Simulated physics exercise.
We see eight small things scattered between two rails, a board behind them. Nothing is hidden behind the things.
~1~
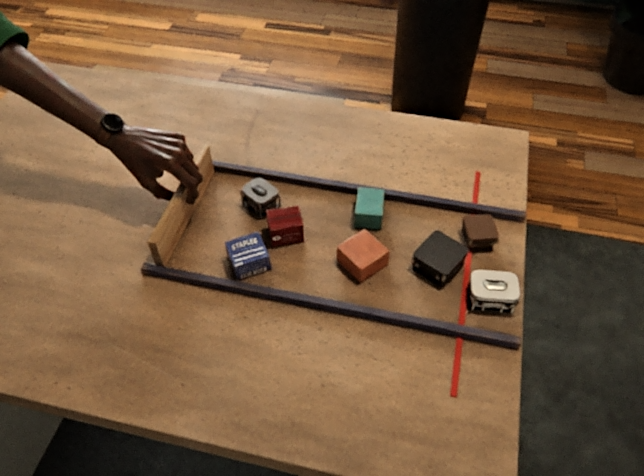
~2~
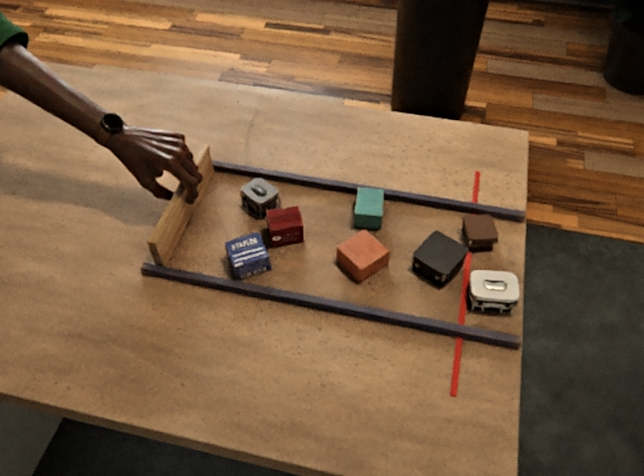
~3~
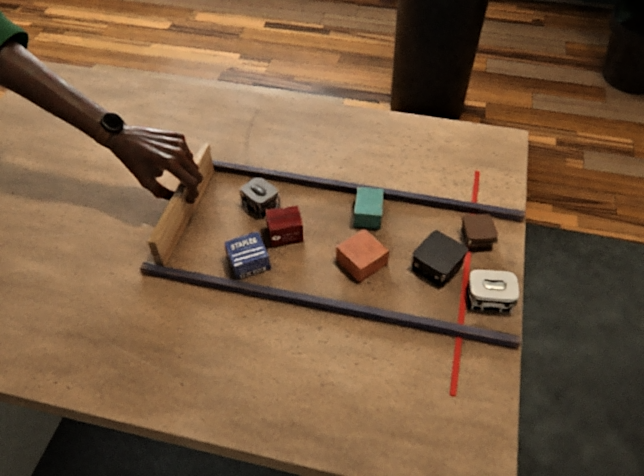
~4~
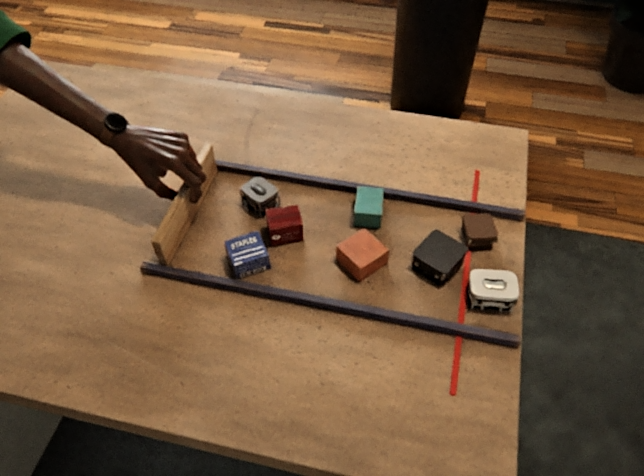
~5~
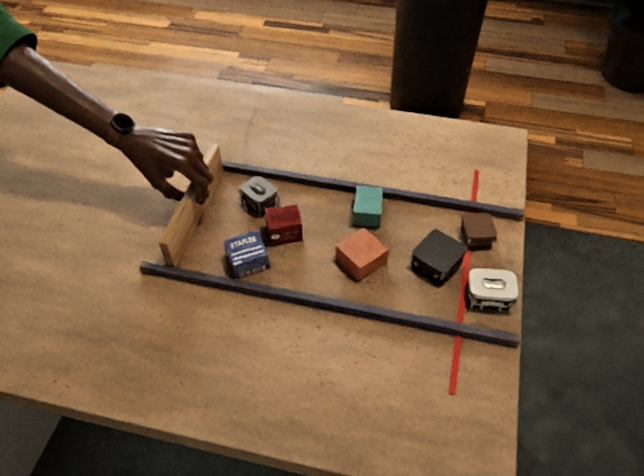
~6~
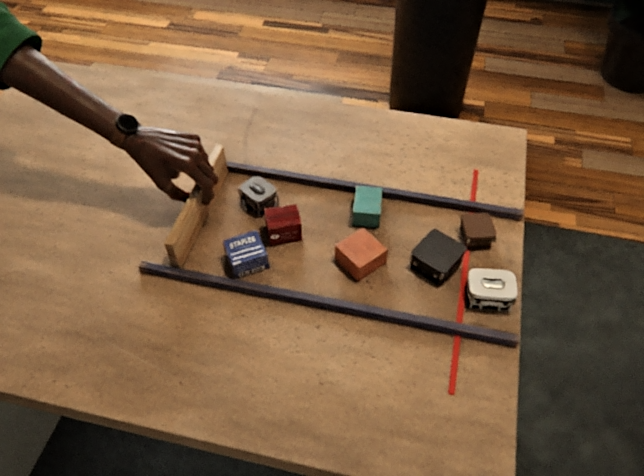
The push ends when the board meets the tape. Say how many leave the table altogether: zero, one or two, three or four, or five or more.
The number that fall off is three or four.
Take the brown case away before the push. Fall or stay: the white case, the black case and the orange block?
The white case comes down; the black case comes down; the orange block holds on.
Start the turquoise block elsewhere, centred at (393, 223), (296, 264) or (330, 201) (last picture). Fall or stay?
In that order, it stays on; stays on; stays on.
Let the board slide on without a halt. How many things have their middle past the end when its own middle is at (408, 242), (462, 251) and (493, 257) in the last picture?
Place by place, 0, 3 and 5.
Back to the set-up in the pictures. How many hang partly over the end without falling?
Overhanging: 2.
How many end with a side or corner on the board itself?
That makes 3.
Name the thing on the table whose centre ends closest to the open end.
The turquoise block.
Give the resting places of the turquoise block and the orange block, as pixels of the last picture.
Near (518, 227) and (508, 281).
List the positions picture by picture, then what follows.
White case (493, 292); brown case (479, 233); black case (440, 259); board (184, 203); tape (468, 267), in the first frame.
Brown case (479, 233); grey case (261, 198), in the second frame.
Black case (439, 258); red box (285, 226), in the third frame.
White case (492, 290); turquoise block (369, 207), in the fourth frame.
Brown case (478, 232); blue box (247, 254), in the fifth frame.
White case (490, 290); brown case (477, 232); black case (437, 257); board (199, 205); tape (466, 265), in the sixth frame.
A little later, none off yet; white case at rest near (490, 290); brown case at rest near (477, 232); black case at rest near (437, 257).
Next, none off yet; white case at rest near (490, 290); brown case moving near (479, 230); black case shifted a little near (455, 252).
When it is over, the number that fall off is three or four; down, black case, brown case and white case.
